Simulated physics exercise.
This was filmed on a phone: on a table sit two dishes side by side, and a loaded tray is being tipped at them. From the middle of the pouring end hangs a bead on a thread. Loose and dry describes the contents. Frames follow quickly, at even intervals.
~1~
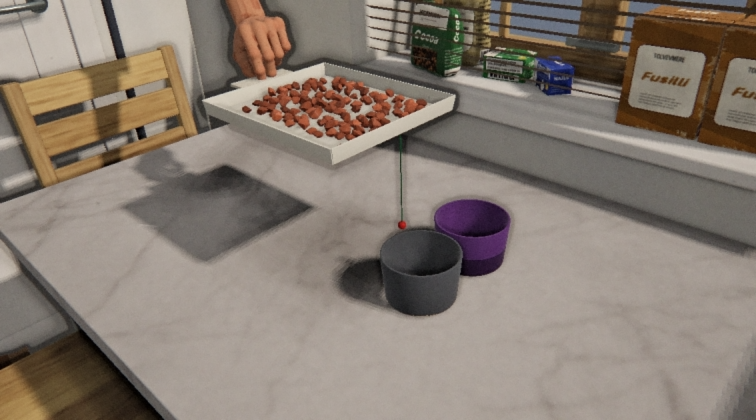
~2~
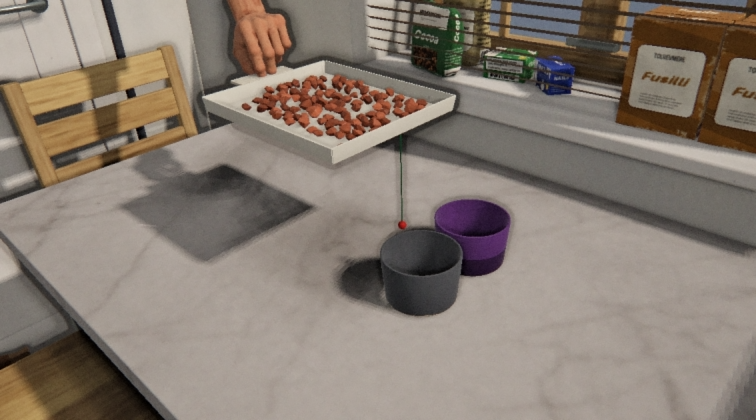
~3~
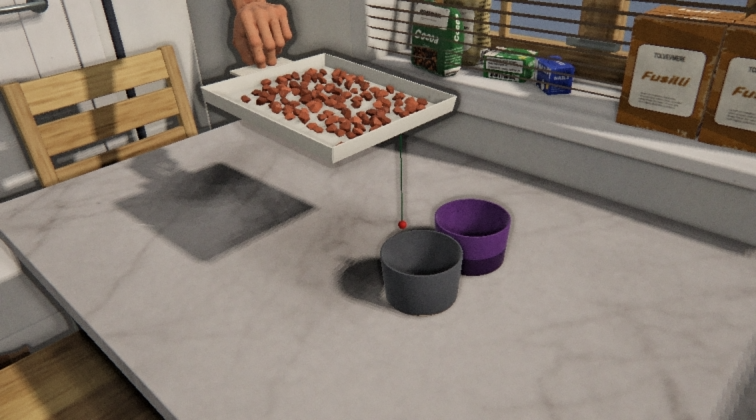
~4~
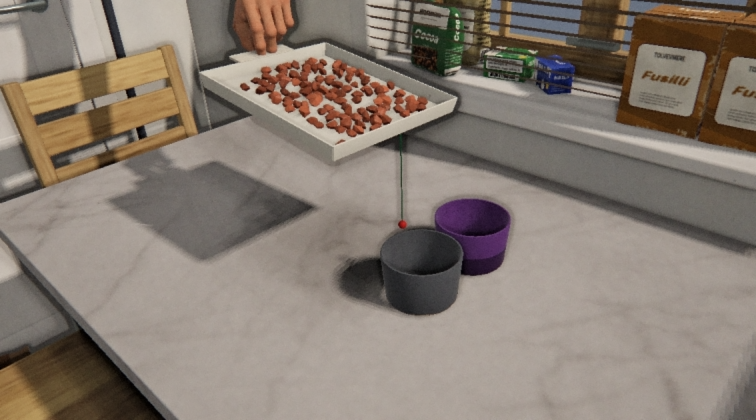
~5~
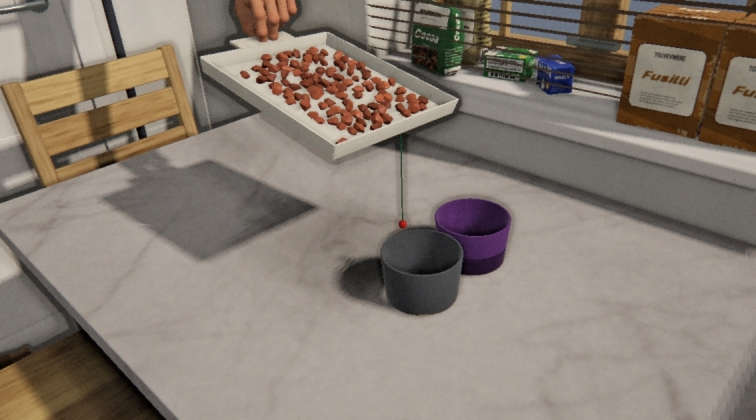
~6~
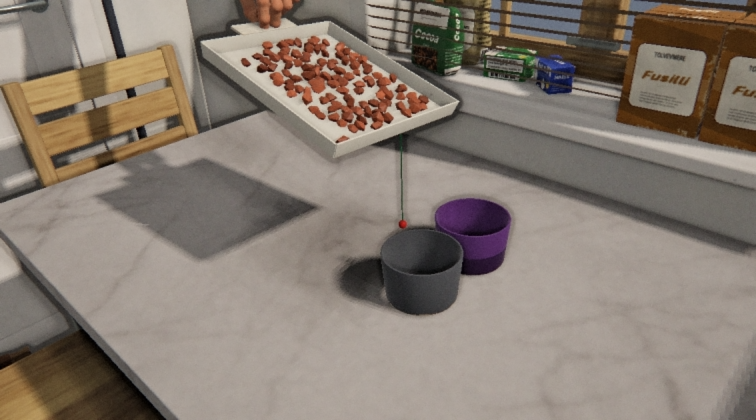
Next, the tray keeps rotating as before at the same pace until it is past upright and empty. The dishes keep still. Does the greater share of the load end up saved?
Yes, most likely the spill will be the lesser part.
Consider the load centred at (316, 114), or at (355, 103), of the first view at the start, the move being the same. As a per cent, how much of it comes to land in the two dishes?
In order, roughly 80 % and 80 %.
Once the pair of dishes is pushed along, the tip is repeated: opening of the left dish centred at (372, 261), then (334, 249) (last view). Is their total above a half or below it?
So that's a lesser portion the first time round, a lesser portion the second.
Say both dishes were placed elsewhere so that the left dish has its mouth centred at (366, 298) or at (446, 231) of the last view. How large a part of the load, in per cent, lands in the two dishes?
Trial 1 around 30 percent, trial 2 around 70 percent.
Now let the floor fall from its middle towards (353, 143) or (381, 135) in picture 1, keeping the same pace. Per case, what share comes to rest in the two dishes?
First case around 20 per cent, second case 50 per cent.
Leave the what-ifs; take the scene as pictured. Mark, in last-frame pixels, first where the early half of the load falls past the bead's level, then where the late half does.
I'd say close to (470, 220) at first and close to (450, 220) later on.
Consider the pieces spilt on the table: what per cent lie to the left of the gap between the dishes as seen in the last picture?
That's about 40 per cent of the spill.
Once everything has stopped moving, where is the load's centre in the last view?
Once it all stops, the middle lies near (460, 261).
Soon after the last picture, tray tipped steeply; nearly all on the tray; a stray few in the air.
A little later, tray tipped right over; about a third on the tray; a small part in the left dish; about a quarter in the right dish; a small part outside both; about a quarter in the air.
Later still, tray tipped past a quarter turn; about a third in the left dish; about half in the right dish; about a quarter outside both.
At rest, tray tipped past a quarter turn; about a third in the left dish; about half in the right dish; about a quarter outside both.
